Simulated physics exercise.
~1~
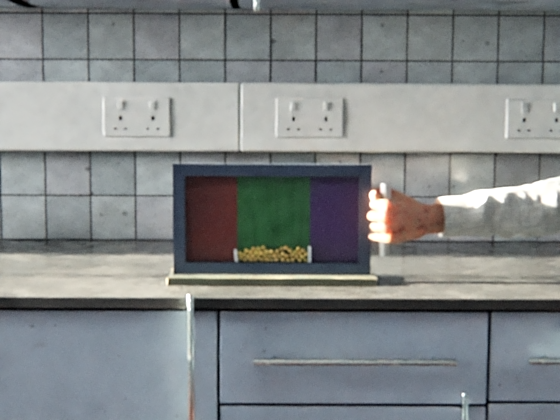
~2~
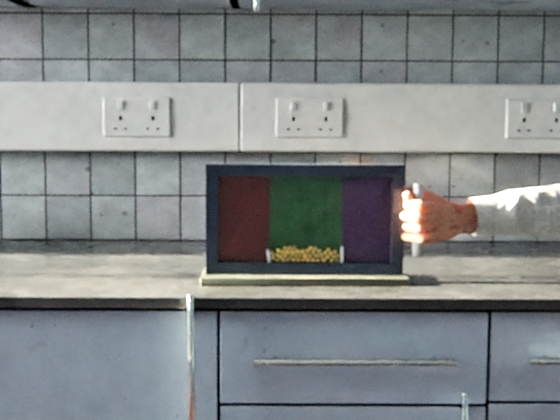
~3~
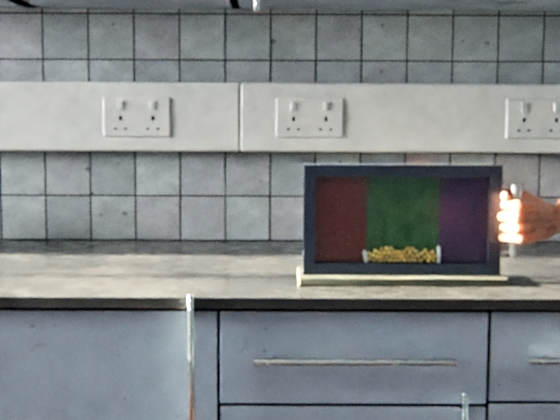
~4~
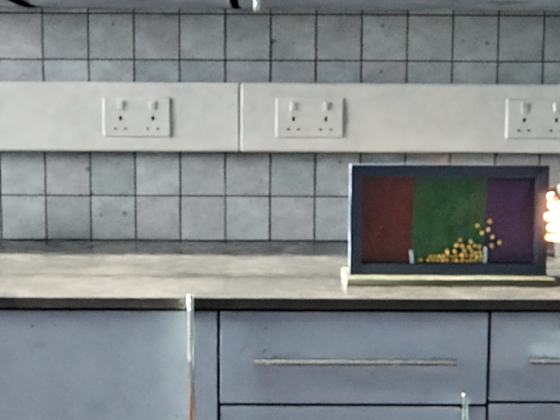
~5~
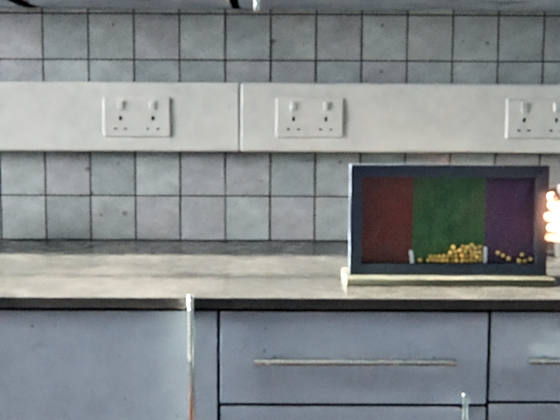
To begin with, a hand at the right edge of a shallow, dark-framed case holds it upright on a kitchen counter, with dried chickpeas heaped in a low tray in front of the green middle strip. The hand moves the case to the right, slowly at first and then much farther along the counter, while the pile stays in place. The case then stops, and some chickpeas spill up and over the tray's right side toward the purple strip. Finally the case stands still, with most chickpeas still before green, a few lying before purple and none before red.
